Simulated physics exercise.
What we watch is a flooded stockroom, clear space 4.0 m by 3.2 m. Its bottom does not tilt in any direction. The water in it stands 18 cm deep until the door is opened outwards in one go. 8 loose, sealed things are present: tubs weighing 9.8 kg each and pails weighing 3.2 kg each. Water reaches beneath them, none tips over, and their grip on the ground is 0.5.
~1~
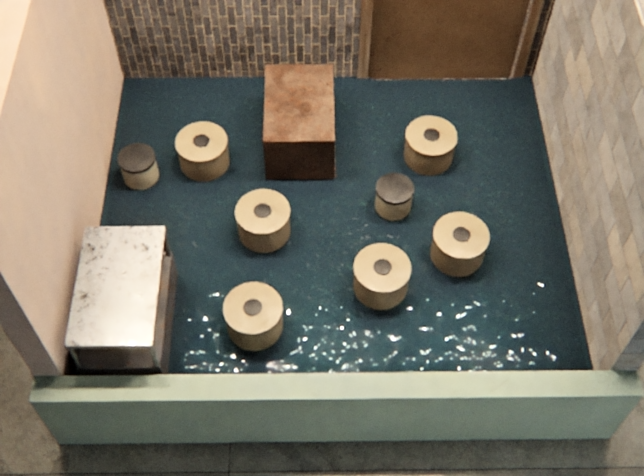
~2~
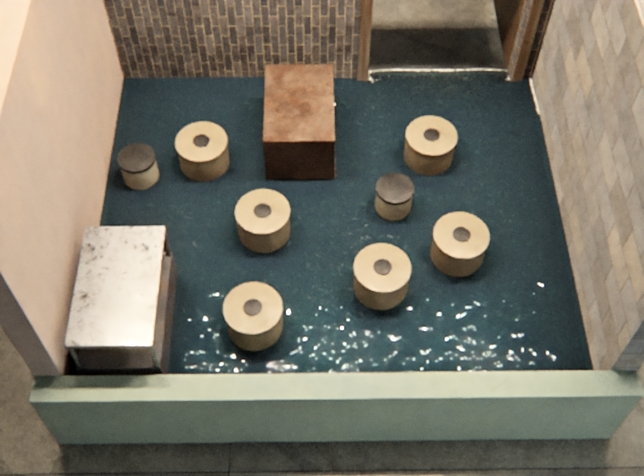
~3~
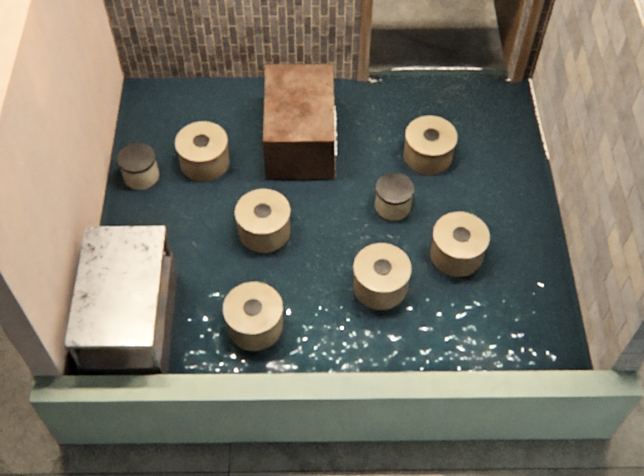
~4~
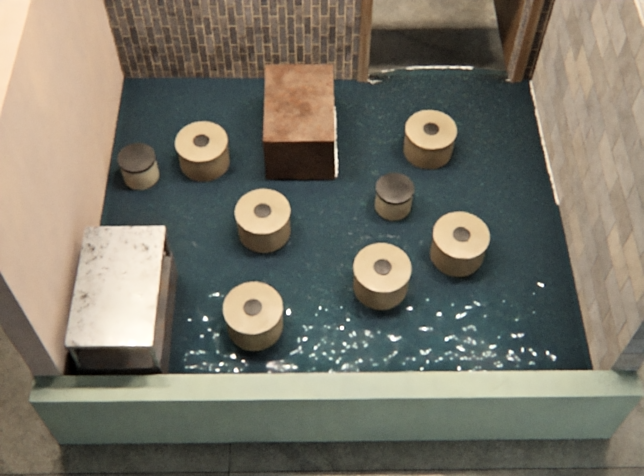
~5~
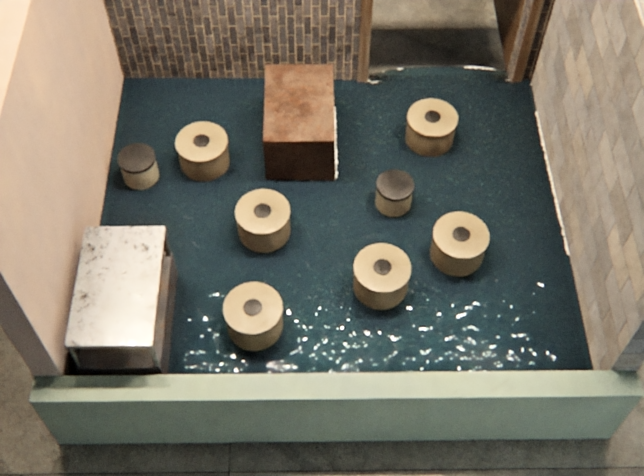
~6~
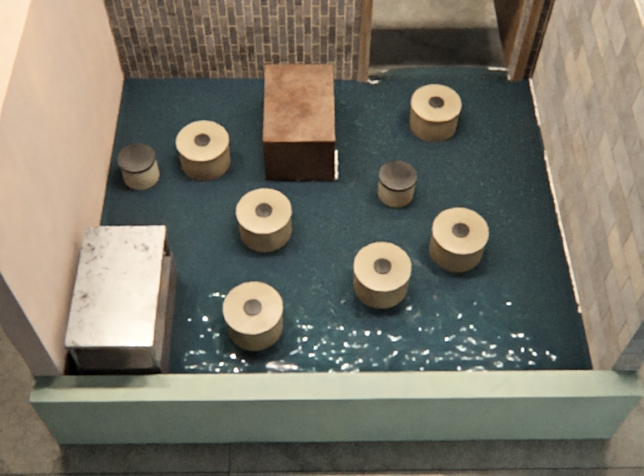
In a flooded stockroom, pale round tubs and smaller dark-topped pails sit in blue-green water around a rusty brown block and a metal box. The brown door at the back is open next, leaving a clear doorway. Then the back-right tub drifts toward the opening, and the nearby pail shifts slightly.
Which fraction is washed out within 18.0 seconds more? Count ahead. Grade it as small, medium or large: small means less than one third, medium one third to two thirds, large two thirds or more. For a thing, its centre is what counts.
I would call it medium.
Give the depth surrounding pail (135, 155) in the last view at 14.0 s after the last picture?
Around 7 centimetres.
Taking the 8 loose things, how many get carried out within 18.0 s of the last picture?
That gives 5.
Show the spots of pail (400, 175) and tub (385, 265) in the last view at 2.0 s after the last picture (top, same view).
(428, 101) and (412, 226), roughly.
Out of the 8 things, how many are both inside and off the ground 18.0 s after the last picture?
The count is 1.
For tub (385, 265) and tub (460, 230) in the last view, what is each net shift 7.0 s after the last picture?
The first is 200 cm off, the second is washed out.
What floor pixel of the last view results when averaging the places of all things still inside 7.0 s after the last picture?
Mean floor pixel: About (327, 191).
Then, 2.0 s after the last picture 1 of 8 are out; 7 afloat.
Then, 7.0 s after the last picture 3 of 8 are out; 5 afloat.
Then, 14.0 s after the last picture 5 of 8 are out; 3 afloat.
Then, 18.0 s after the last picture 5 of 8 are out; 1 afloat.
